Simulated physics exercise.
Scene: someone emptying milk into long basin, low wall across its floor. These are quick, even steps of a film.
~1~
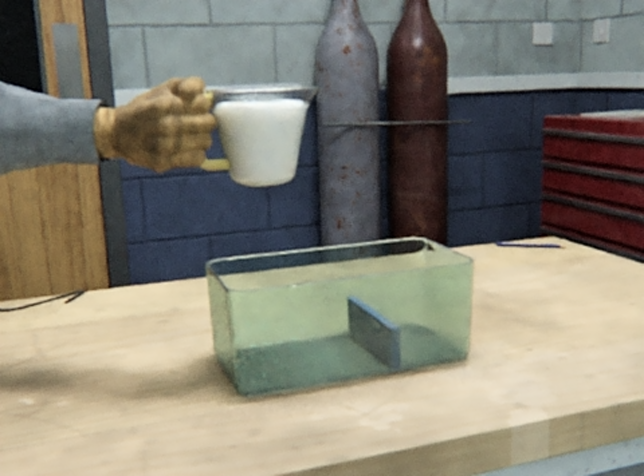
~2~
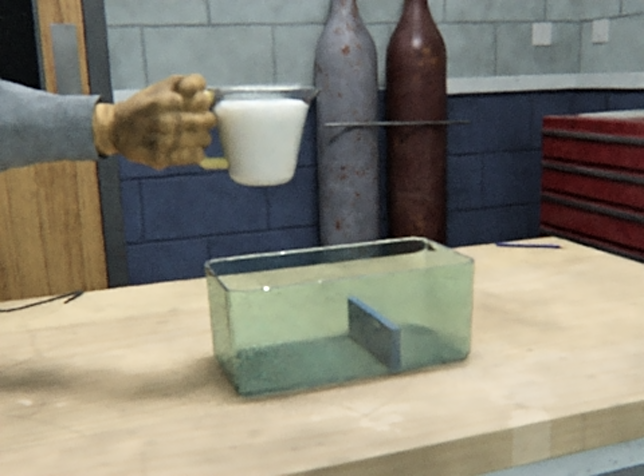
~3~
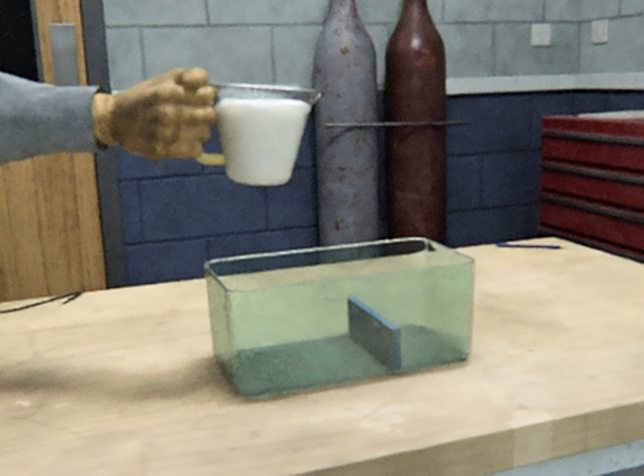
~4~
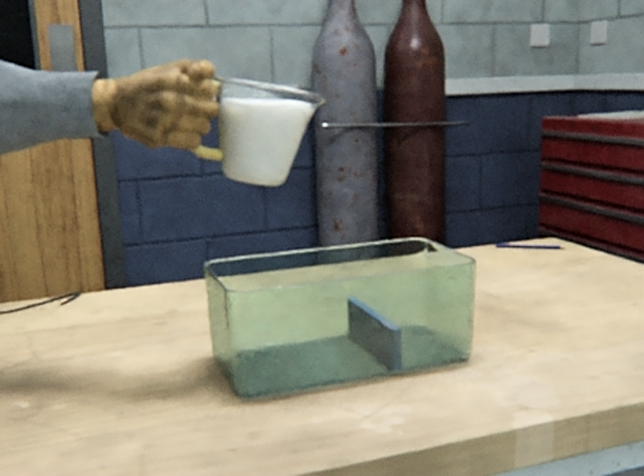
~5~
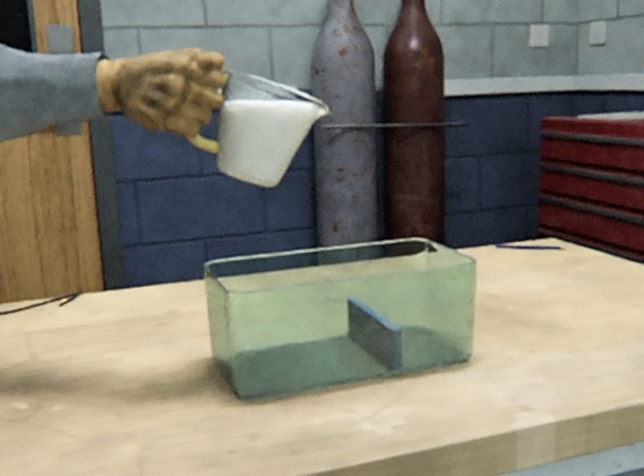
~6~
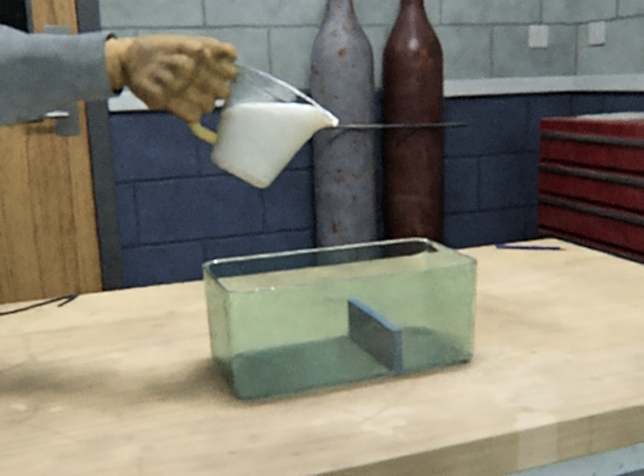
The video shows a gloved hand holding a clear cup of white liquid above a rectangular glass basin with a low wall inside, then steadily tilting the cup to the right until the liquid reaches its spout.
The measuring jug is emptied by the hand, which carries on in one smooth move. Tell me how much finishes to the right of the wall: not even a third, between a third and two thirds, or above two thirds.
I expect what gathers right of the wall to fall within one third to two thirds.
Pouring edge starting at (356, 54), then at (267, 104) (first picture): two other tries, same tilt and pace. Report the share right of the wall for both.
First try: 75 percent; second try: 5 percent.
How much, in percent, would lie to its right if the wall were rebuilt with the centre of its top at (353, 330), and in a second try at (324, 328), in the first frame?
The first placement leaves close to 75 per cent, the second close to 90 per cent.
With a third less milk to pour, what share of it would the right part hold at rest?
Close to 15 per cent, more or less.
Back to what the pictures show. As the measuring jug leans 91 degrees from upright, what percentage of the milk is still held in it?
Near 40 in a hundred still remains.
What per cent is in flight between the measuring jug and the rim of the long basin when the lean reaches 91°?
Something like 30 per cent of it.
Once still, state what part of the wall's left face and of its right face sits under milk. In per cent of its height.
20 per cent left, 30 per cent right.
A moment on, the measuring jug is tipped on its side and 41 per cent is still to pour, 3 is left of the wall and 25 right of it.
Next, the measuring jug is tipped right over and 3 per cent is still to pour, 45 is left of the wall and 42 right of it.
Then the measuring jug is tipped right over and 0 per cent is still to pour, 56 is left of the wall and 41 right of it.
Later the measuring jug is tipped right over and 0 per cent is still to pour, 56 is left of the wall and 42 right of it.
Finally, 56 per cent lies left of the wall, 42 right of it and 2 outside.
